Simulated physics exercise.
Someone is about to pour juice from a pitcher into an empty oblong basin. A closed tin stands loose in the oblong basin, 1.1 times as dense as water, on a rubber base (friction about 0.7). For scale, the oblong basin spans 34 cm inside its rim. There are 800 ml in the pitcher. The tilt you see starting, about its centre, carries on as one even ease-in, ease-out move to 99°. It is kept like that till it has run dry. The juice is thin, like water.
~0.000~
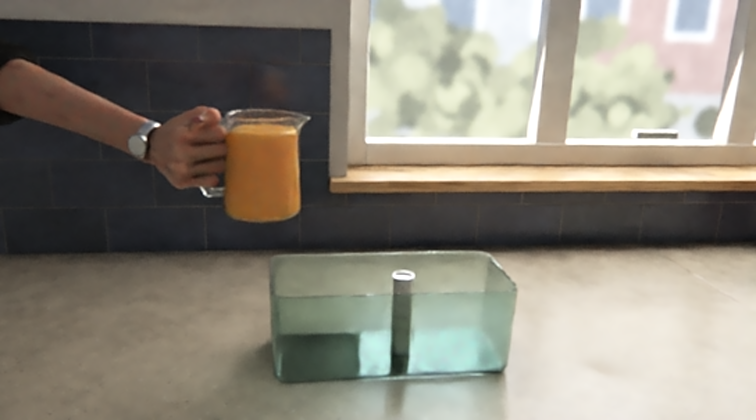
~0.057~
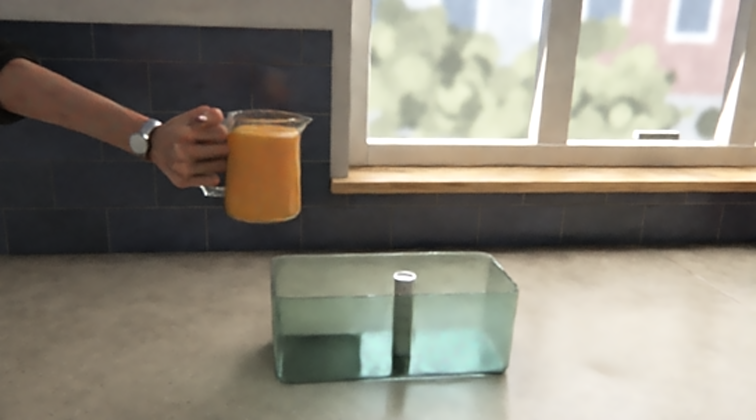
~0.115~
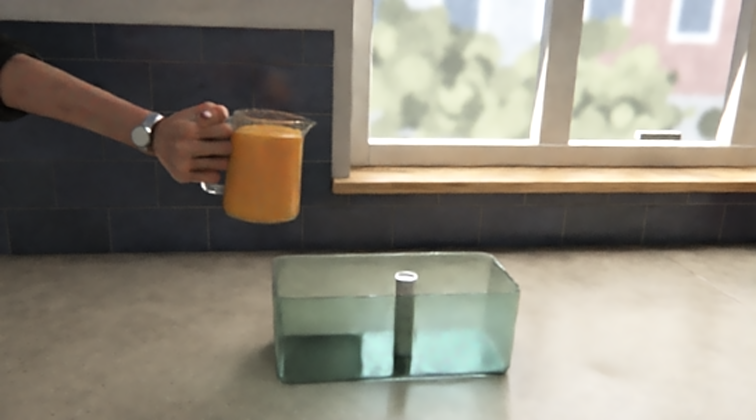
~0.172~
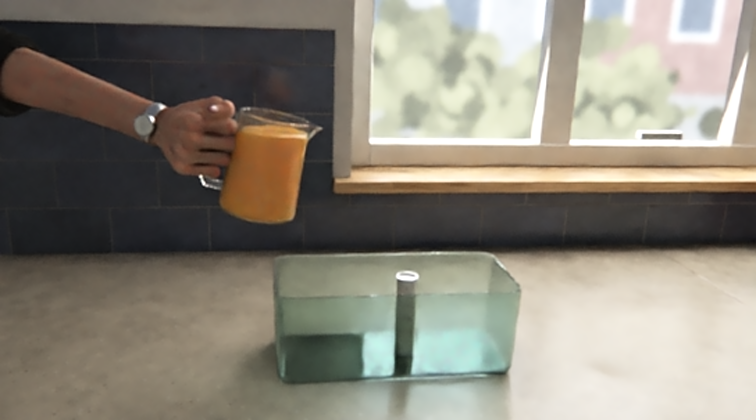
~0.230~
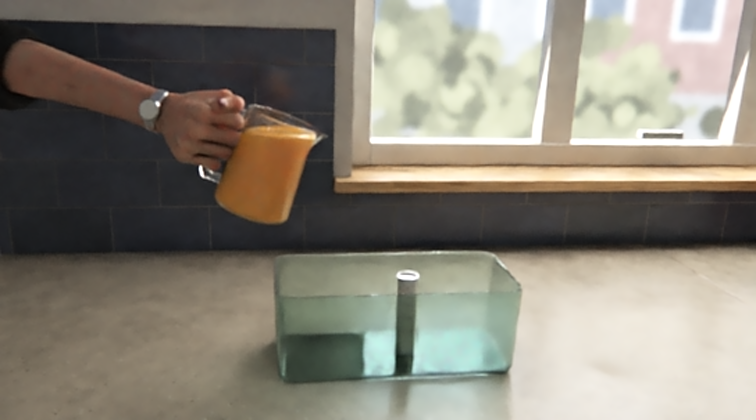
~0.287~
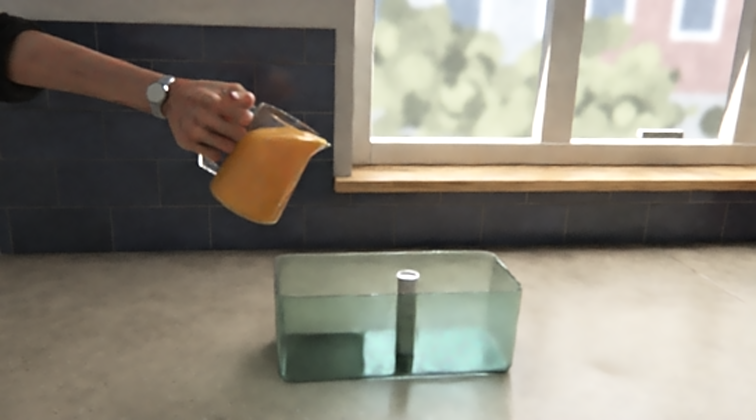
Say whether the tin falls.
The tin stays up.
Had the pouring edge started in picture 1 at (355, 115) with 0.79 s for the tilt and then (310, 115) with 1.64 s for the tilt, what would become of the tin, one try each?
First it stays up; then it keeps standing.
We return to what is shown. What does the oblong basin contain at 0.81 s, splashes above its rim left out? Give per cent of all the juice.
Some 42 per cent.
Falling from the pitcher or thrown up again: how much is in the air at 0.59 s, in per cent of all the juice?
About 18 per cent.
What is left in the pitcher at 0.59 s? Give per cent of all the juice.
Some 76 per cent.
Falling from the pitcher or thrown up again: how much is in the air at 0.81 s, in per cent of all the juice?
Near 24 in a hundred.
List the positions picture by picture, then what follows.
In the first frame, it leans 0°; its right rim is at (310, 117); the juice meets the walls at (228, 129) and (296, 130); the oblong basin's rim runs from (271, 276) to (502, 271); the tin's top is at (403, 279).
In the second frame, it leans 1°; its right rim is at (312, 119); the juice meets the walls at (230, 129) and (298, 132).
In the third frame, it leans 5°; its right rim is at (317, 122); the juice meets the walls at (233, 130) and (302, 132).
In the fourth frame, it leans 11°; its right rim is at (322, 128); the juice meets the walls at (237, 131) and (307, 133).
In the fifth frame, it leans 19°; its right rim is at (327, 136); the juice meets the walls at (233, 147) and (315, 134).
In the sixth frame, it leans 29°; its right rim is at (331, 146); the juice meets the walls at (229, 153) and (325, 138).
After 0.59 s the tilt is 84° and 76 per cent is still to pour; the tin stands where it began.
After 0.81 s the tilt is 99° and 34 per cent is still to pour; the tin stands where it began.
After 1.04 s the tilt is 99° and 12 per cent is still to pour; the tin stands 1 cm from where it began.
After 1.29 s the tilt is 99° and 4 per cent is still to pour; the tin stands 1 cm from where it began.
In the end the tin stands 1 cm from where it began.
